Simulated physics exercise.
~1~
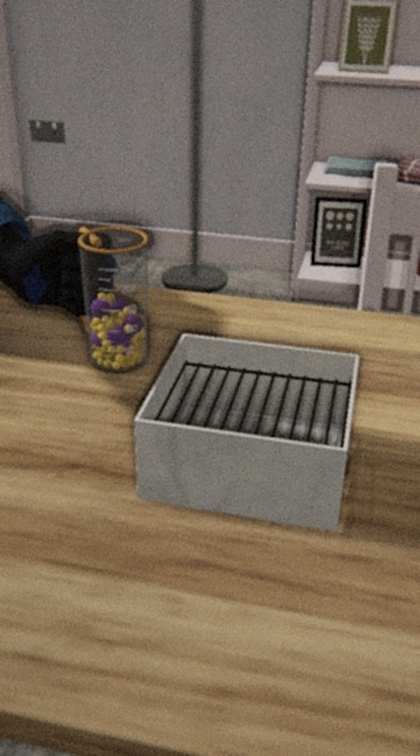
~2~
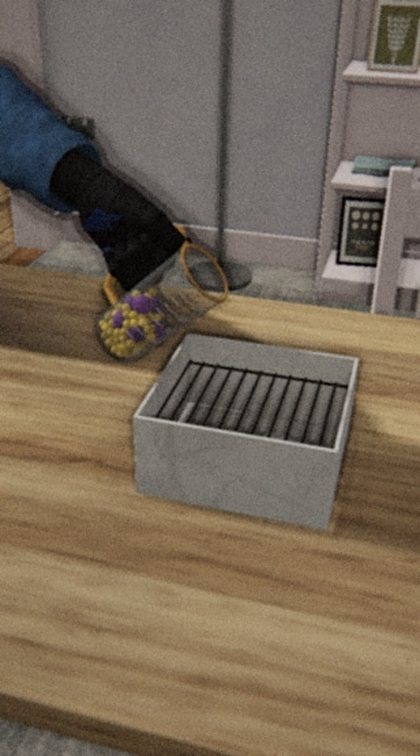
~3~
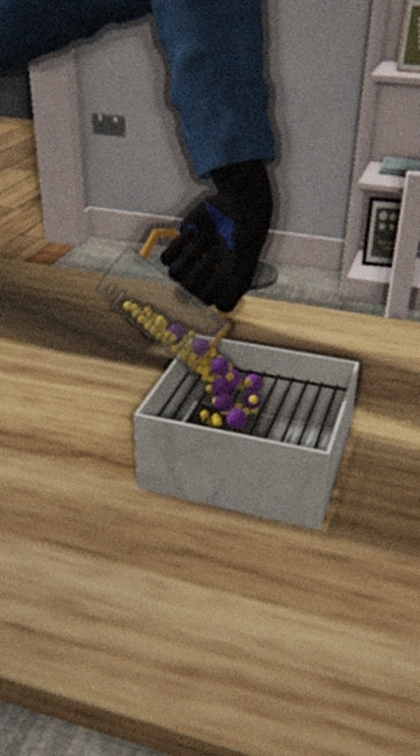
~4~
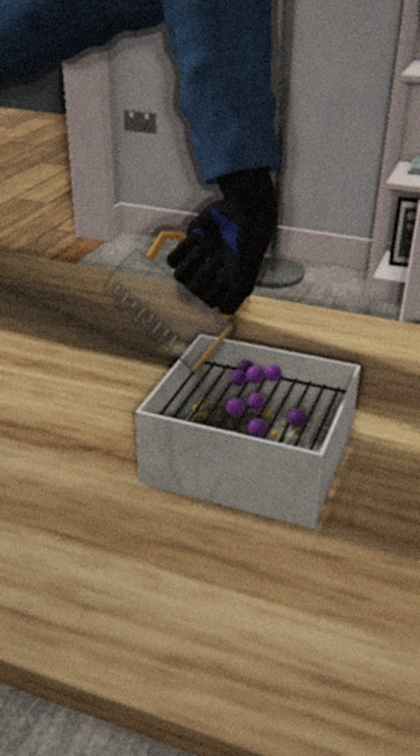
A black-gloved hand lifted a clear cup of small yellow and larger purple balls, moved it right and tipped it over a wire rack in an open gray box, emptying it; the purple ones stayed on the wires while the yellow ones dropped through.
